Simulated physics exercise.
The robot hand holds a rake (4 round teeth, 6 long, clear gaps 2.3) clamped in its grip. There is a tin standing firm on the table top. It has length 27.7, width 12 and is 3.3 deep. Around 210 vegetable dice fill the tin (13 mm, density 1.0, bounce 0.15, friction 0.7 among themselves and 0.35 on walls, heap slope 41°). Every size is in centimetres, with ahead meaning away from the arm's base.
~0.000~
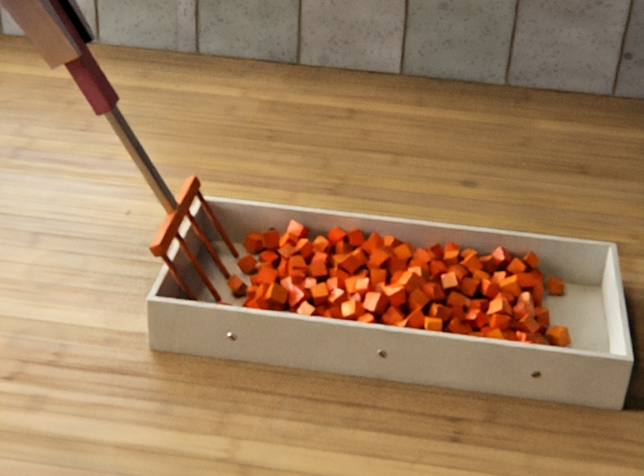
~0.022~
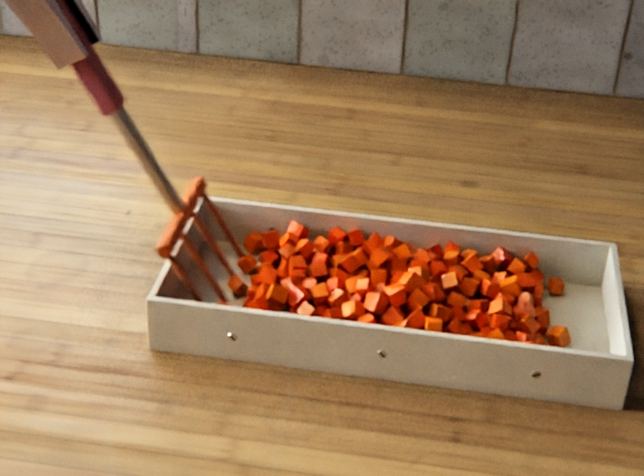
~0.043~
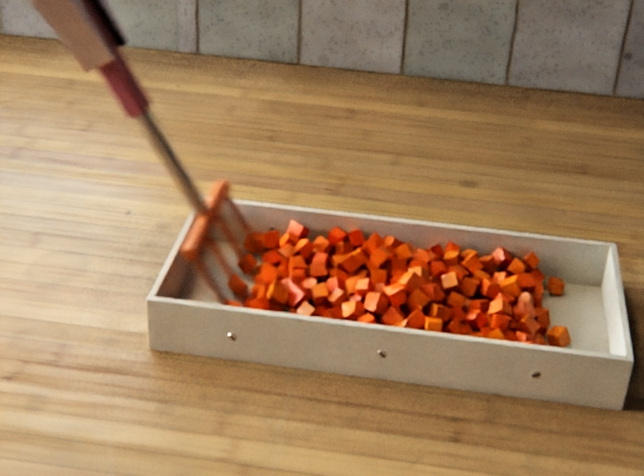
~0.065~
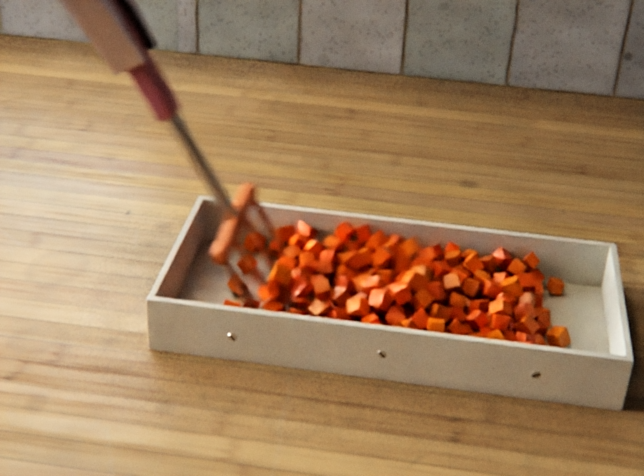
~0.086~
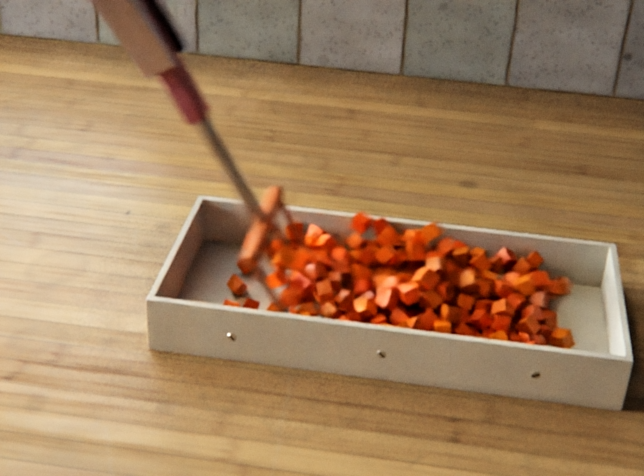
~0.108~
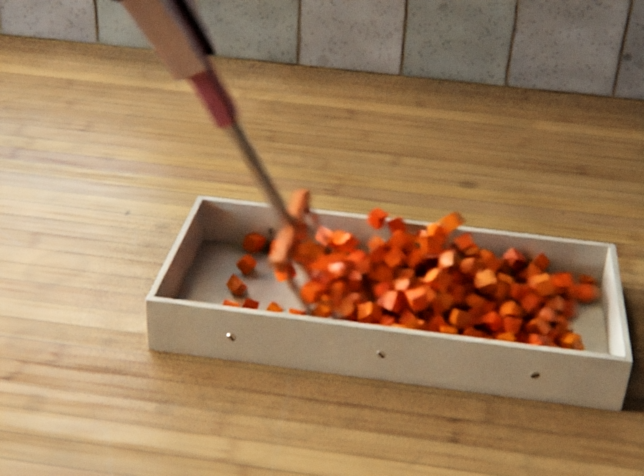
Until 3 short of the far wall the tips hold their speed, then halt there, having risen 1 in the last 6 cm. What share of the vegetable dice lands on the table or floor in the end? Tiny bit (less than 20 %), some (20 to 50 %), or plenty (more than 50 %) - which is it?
Some.
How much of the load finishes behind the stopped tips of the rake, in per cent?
My estimate is around 50 per cent.
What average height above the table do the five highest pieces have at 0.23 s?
They are around 8 cm above the table.
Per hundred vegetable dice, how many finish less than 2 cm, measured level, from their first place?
Roughly 10 percent.
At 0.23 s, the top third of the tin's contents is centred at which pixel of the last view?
Near pixel (495, 270).
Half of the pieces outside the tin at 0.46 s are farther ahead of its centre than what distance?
Roughly 22 cm.
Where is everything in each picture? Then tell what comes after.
The first frame shows rake bar at (176, 214), sloping 60°; upper third of the load around (400, 277), from x 225 to 560, top at y 230; 213 in the tin.
The second frame shows rake bar at (183, 215), sloping 60°; upper third of the load around (400, 277), from x 225 to 560, top at y 230.
The third frame shows rake bar at (207, 218), sloping 60°; upper third of the load around (400, 277), from x 230 to 560, top at y 230.
The fourth frame shows rake bar at (235, 221), sloping 60°; upper third of the load around (393, 275), from x 230 to 560, top at y 230.
The fifth frame shows rake bar at (264, 225), sloping 60°; upper third of the load around (399, 268), from x 230 to 560, top at y 225.
The sixth frame shows rake bar at (292, 229), sloping 60°; upper third of the load around (416, 271), from x 230 to 585, top at y 220; 213 in the tin.
After 0.17 s, sloping 60°, highest piece 6 above the table; 213 in the tin.
After 0.23 s, sloping 60°, highest piece 10 above the table; 210 in the tin, 3 in flight or on the tool.
After 0.46 s, sloping 60°, highest piece 9 above the table; 157 in the tin, 51 on the table or floor, 5 in flight or on the tool.
After 1.16 s, sloping 60°, highest piece 5 above the table; 157 in the tin, 56 on the table or floor.
At rest, 157 in the tin, 56 on the table or floor. That is 26 % on the table or floor.
